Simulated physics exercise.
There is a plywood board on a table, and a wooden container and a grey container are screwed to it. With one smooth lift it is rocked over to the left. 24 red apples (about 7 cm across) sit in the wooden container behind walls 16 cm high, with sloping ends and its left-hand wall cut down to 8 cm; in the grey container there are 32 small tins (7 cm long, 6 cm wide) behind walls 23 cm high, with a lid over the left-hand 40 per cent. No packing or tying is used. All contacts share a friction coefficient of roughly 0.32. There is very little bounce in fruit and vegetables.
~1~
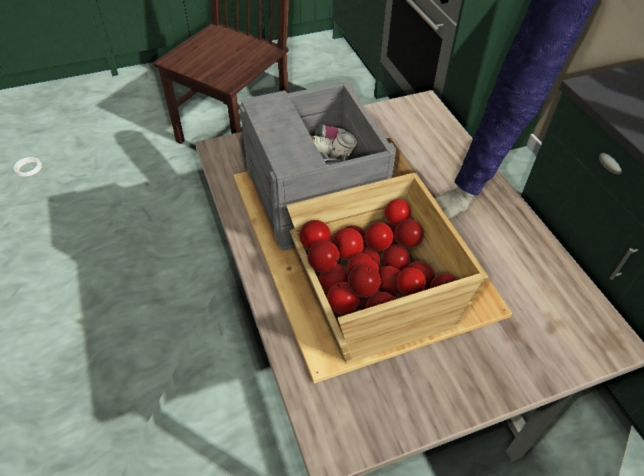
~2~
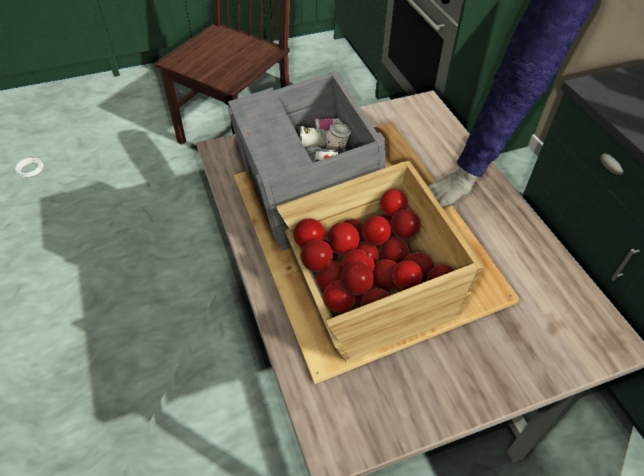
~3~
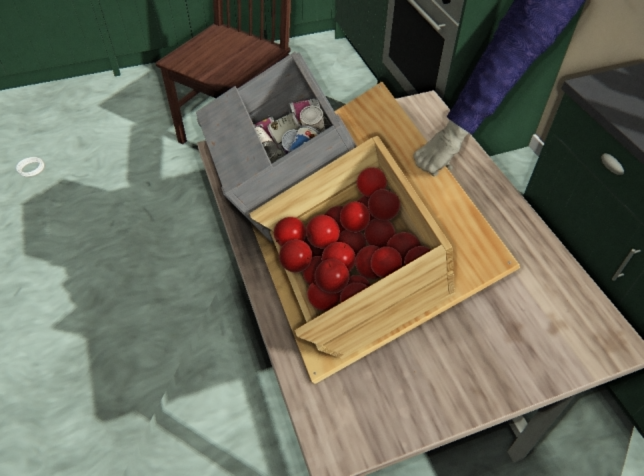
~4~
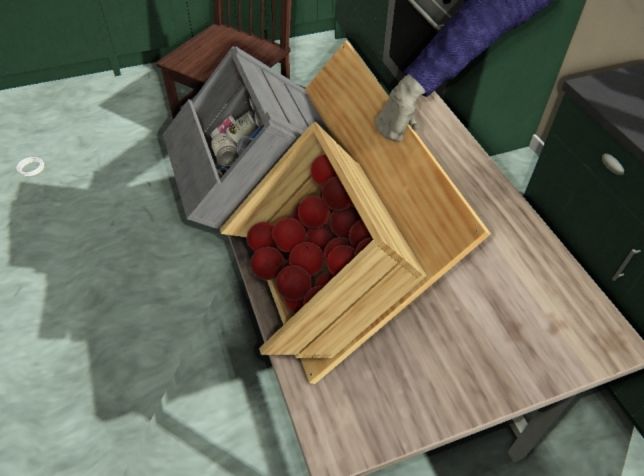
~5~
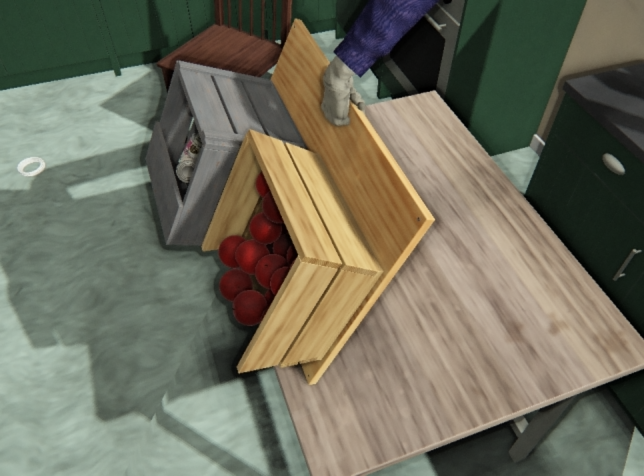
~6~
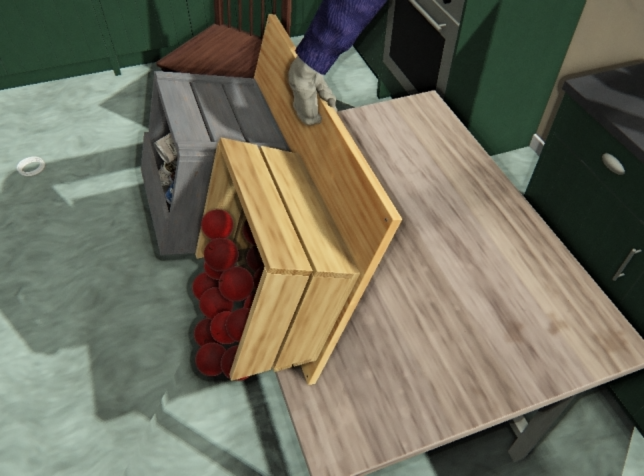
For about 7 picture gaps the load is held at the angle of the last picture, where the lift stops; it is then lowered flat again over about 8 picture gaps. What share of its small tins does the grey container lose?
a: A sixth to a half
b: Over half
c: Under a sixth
Answer: C.
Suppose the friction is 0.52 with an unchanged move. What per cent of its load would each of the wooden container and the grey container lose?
Wooden container 70, grey container 0 per cent.
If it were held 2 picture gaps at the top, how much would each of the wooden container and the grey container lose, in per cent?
With that change, wooden container sheds 70 percent and grey container sheds 0 percent.
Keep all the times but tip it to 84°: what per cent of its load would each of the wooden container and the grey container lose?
In that case wooden container 100, grey container 10 per cent.
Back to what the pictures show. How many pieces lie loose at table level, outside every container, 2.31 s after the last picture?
The number is some 0.
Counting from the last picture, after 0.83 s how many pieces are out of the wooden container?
Out so far from the wooden container: Around 16.
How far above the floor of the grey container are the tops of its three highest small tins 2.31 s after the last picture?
It comes to close to 18 centimetres.
Then, 0.37 s after the last picture, tilt 73°; wooden container 9 in, 15 out and grey container 30 in, 2 out.
Then, 0.83 s after the last picture, tilt 73°; wooden container 9 in, 15 out and grey container 30 in, 2 out.
Then, 1.48 s after the last picture, tilt 11°; wooden container 9 in, 15 out and grey container 30 in, 2 out.
Outcome (2.31 s after the last picture), wooden container 9 in, 15 out and grey container 30 in, 2 out. Asked share, 2 of 32, 6 per cent.
